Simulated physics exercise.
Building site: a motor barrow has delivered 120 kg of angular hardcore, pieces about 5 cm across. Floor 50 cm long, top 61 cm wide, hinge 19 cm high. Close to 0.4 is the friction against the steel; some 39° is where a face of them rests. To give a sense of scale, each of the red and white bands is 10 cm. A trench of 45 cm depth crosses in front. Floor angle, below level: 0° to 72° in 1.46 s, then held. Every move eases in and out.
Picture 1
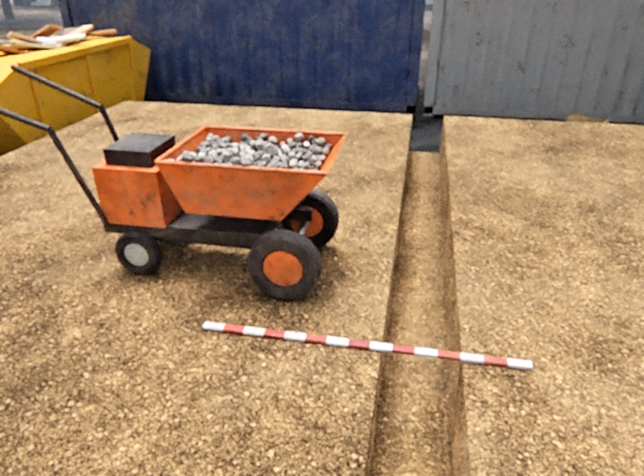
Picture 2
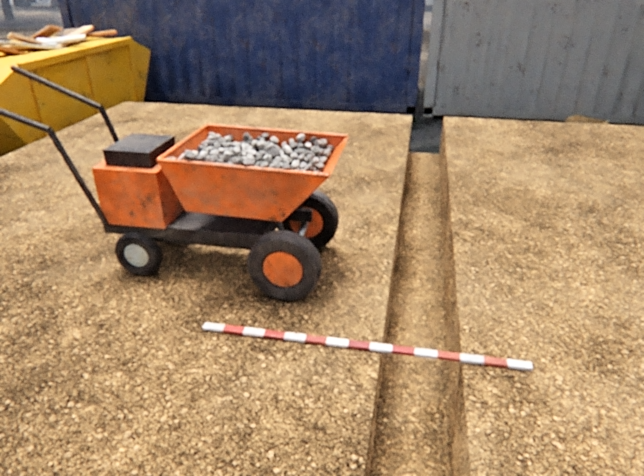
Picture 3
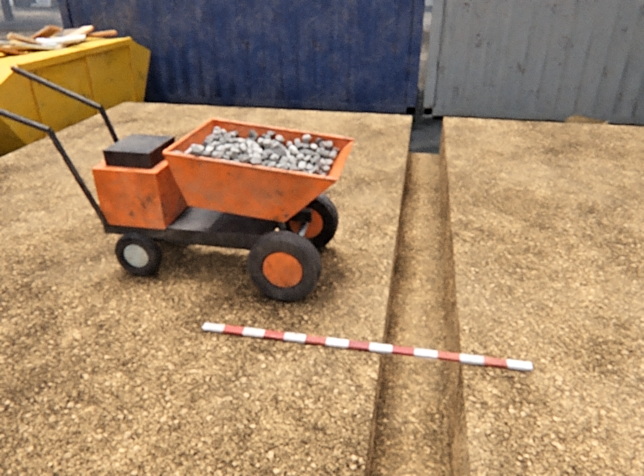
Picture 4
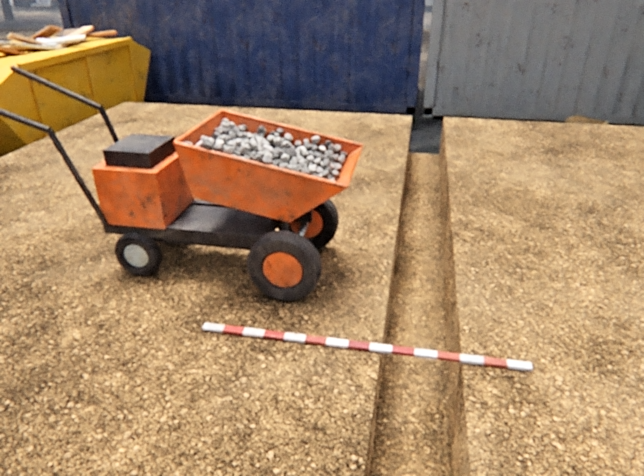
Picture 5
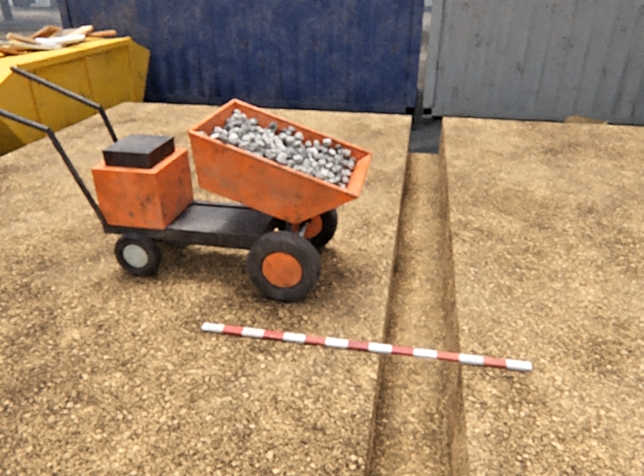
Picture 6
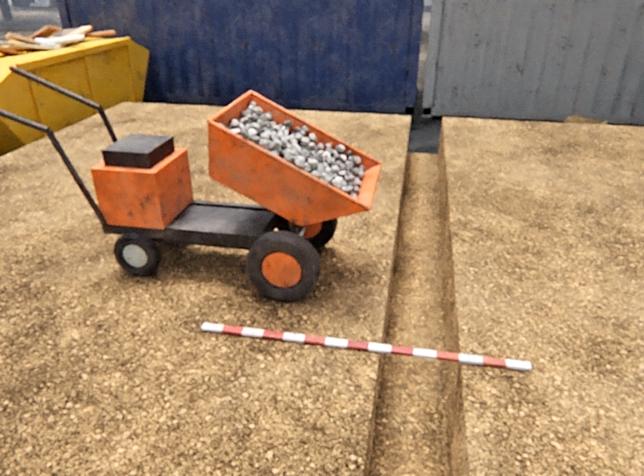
An orange motor barrow full of grey stones stood still beside a narrow trench while its skip slowly tilted forward to the right, the back end rising and the front lip dipping lower.
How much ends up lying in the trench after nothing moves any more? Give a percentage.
A share of about 98 per cent.
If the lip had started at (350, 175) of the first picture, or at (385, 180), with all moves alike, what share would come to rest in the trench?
The first gives about 85 percent and the second about 20 percent.
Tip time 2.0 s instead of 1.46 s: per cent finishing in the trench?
In that case some 100 per cent.
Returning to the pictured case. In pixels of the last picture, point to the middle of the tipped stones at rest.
Around (420, 334).
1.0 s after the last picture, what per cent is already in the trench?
Close to 35 per cent has got there by then.
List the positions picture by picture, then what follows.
The first frame shows lip at (326, 174), floor tilted 0°, highest stones at (271, 143).
In the second frame, the skip is at 1°, its lip at (328, 176); the top of the load is at (260, 143).
The third frame shows lip at (336, 180), floor tilted 5°, highest stones at (242, 140).
The fourth frame shows lip at (346, 187), floor tilted 11°, highest stones at (228, 130).
The fifth frame shows lip at (358, 197), floor tilted 18°, highest stones at (238, 122).
In the sixth frame, the skip is at 26°, its lip at (370, 209); the top of the load is at (252, 115).
Then, 0.5 s after the last picture the floor is at 61°, 100 % in the skip; the foremost stones are at (401, 246).
Then, 1.0 s after the last picture the floor is at 72°, 65 % in the skip, 34 % in the trench; the foremost stones are at (452, 303).
Then, 1.3 s after the last picture the floor is at 72°, 33 % in the skip, 65 % in the trench, 2 % past the trench; the foremost stones are at (485, 285).
Then, 3.3 s after the last picture the floor is at 72°, 0 % in the skip, 98 % in the trench, 2 % past the trench; the foremost stones are at (486, 285).
